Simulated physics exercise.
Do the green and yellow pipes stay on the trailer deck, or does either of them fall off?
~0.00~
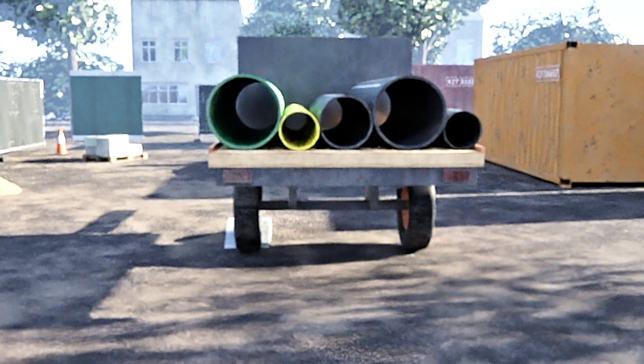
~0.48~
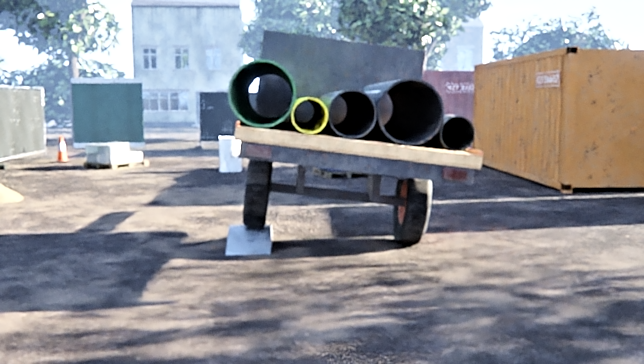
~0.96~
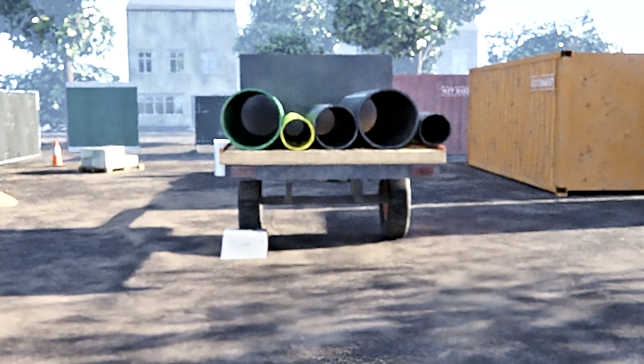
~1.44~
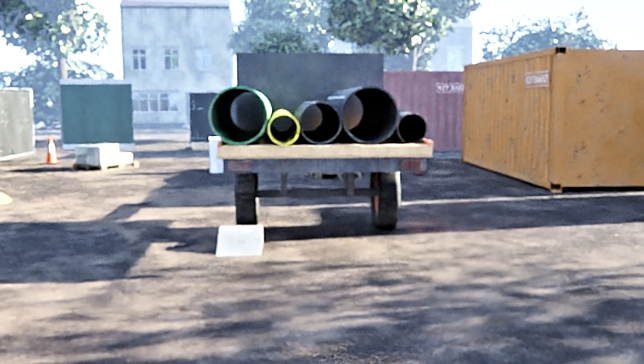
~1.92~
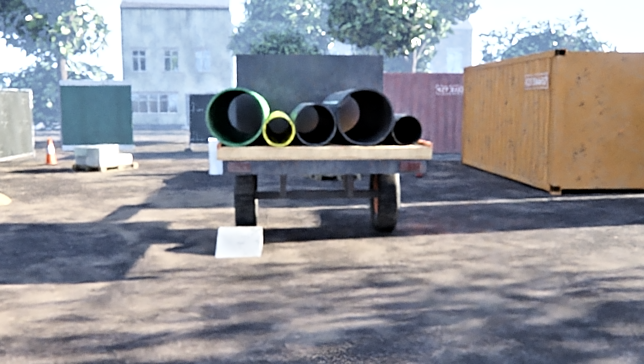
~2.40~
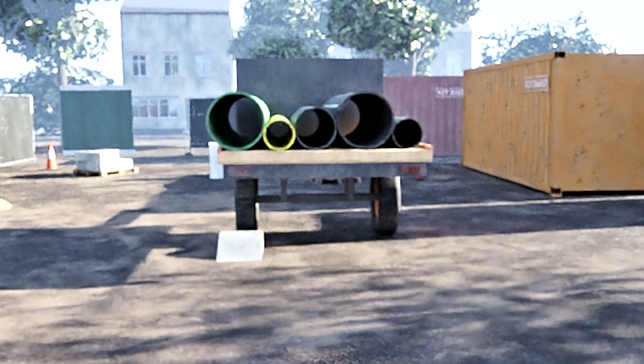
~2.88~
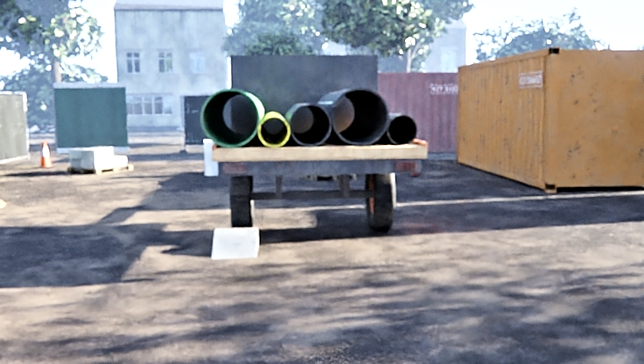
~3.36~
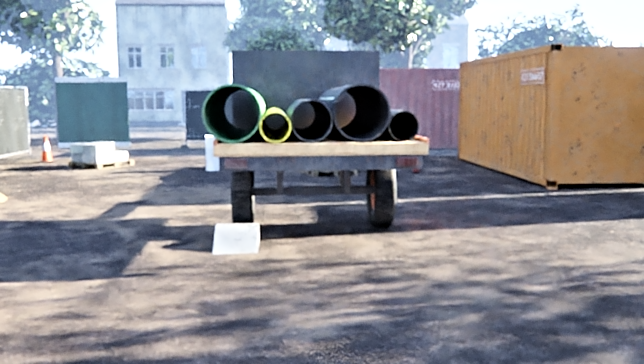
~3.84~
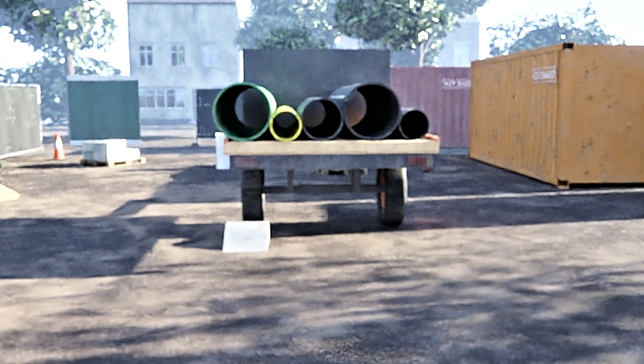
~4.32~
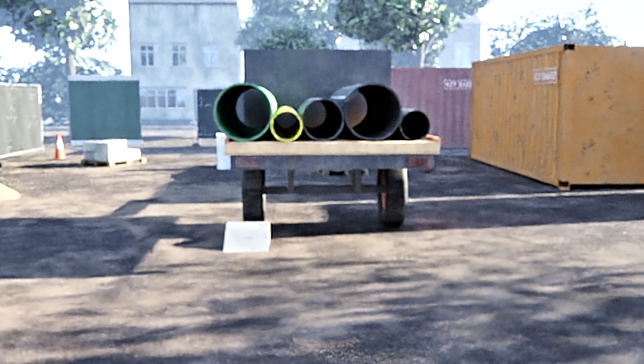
Both the green pipe and the yellow pipe stay on the deck, and they are still lying side by side there at the end.
